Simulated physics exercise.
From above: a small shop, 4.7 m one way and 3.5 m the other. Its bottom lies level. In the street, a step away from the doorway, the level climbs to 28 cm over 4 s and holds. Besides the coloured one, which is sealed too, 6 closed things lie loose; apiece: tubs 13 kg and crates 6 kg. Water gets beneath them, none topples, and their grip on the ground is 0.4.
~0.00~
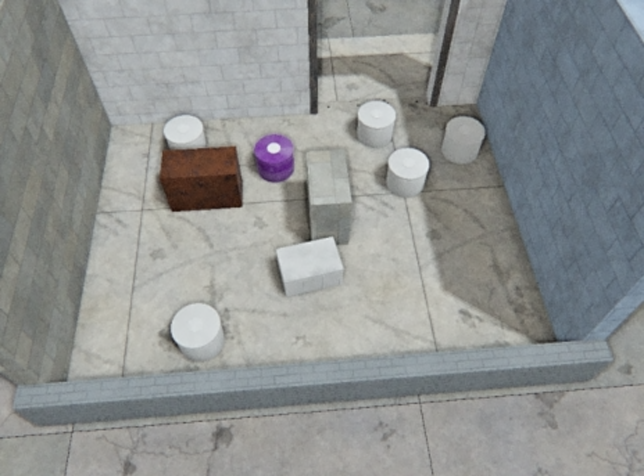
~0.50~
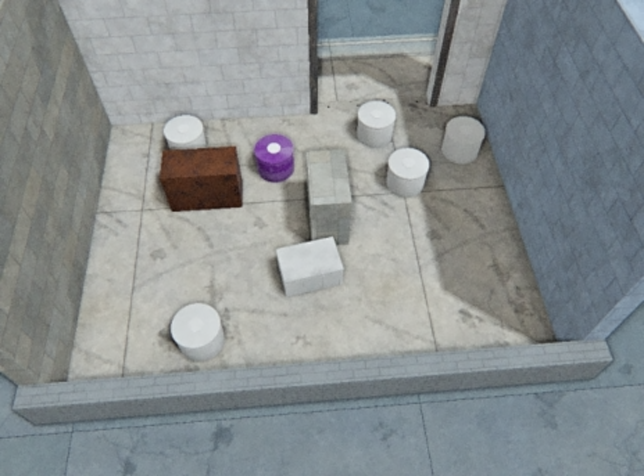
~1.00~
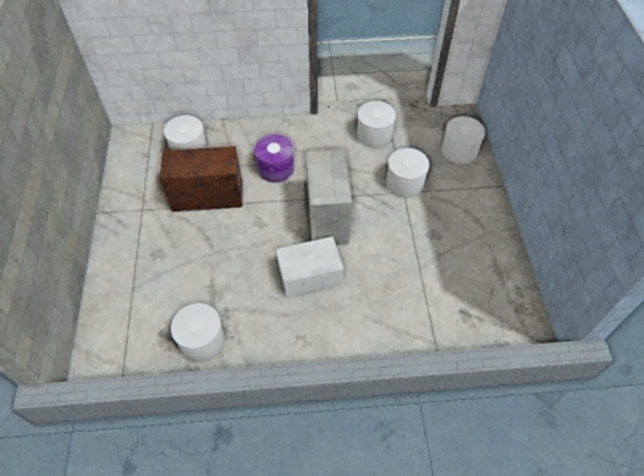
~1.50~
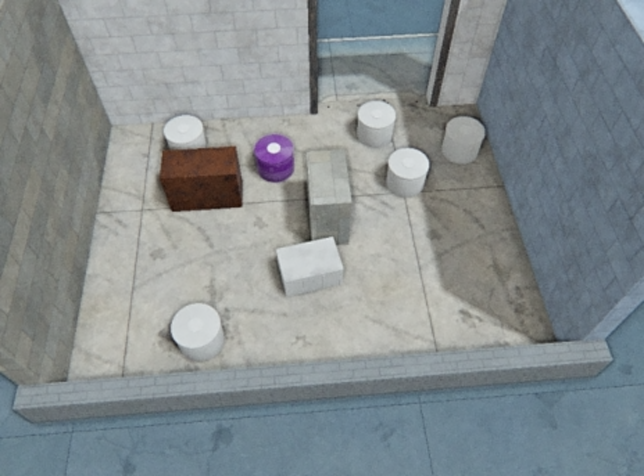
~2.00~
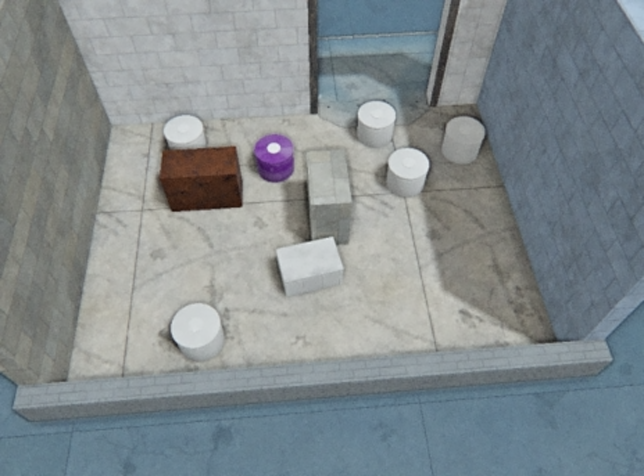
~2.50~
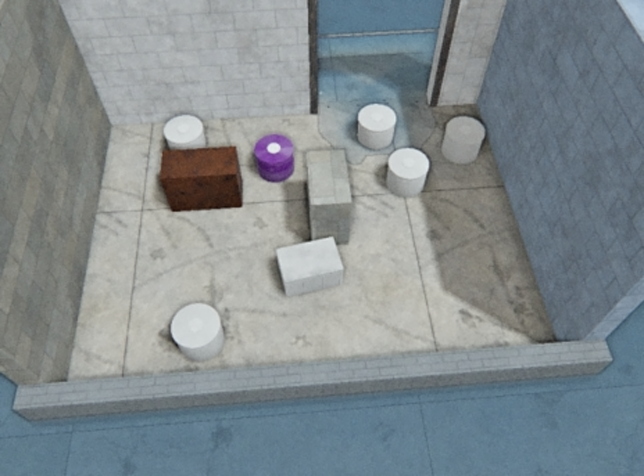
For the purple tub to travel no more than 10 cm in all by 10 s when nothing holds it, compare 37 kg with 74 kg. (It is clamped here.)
For it, the smaller load will do.
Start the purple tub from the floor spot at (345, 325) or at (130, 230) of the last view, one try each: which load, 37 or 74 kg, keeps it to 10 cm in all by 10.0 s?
In that order: It takes the larger; it takes the larger.
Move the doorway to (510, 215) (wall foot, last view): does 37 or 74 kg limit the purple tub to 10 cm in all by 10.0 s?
Then the lower weight is enough.
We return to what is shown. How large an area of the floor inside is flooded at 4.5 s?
Roughly 8.0 m2.
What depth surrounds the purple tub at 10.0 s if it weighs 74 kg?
Roughly 8 cm.
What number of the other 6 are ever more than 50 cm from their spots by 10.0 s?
5 of them.
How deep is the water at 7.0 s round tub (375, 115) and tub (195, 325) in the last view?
Roughly 9 and 7 cm.
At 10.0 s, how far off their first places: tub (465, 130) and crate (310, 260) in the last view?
In that order: 200 cm, 50 cm.
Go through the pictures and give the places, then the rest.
In the first picture, the purple tub at (274, 148) rests on the ground; water covers 0.0 m2; 0 of 7 have shifted.
In the second picture, the purple tub at (274, 148), on the bottom; water covers 0.0 m2; 0 of 7 have shifted.
In the third picture, the purple tub at (274, 148), on the bottom; 0.0 m2 under water; 0 of 7 have shifted.
In the fourth picture, the purple tub at (274, 148), on the bottom; water covers 0.0 m2; 0 of 7 have shifted.
In the fifth picture, the purple tub at (274, 148) rests on the ground; 0.2 m2 under water; 0 of 7 have shifted.
In the sixth picture, the purple tub at (274, 148), on the bottom; 0.8 m2 under water; 1 of 7 have shifted.
After 3.5 s the purple tub would be 0 cm from its start with 37 kg and 0 cm from its start with 74 kg; 2 cm of water round it then.
After 4.5 s the purple tub would be 0 cm from its start with 37 kg and 0 cm from its start with 74 kg; 6 cm of water round it then.
After 7.0 s the purple tub would be 0 cm from its start with 37 kg and 0 cm from its start with 74 kg; 7 cm of water round it then.
After 10.0 s the purple tub would be 0 cm from its start with 37 kg and 0 cm from its start with 74 kg; 8 cm of water round it then.
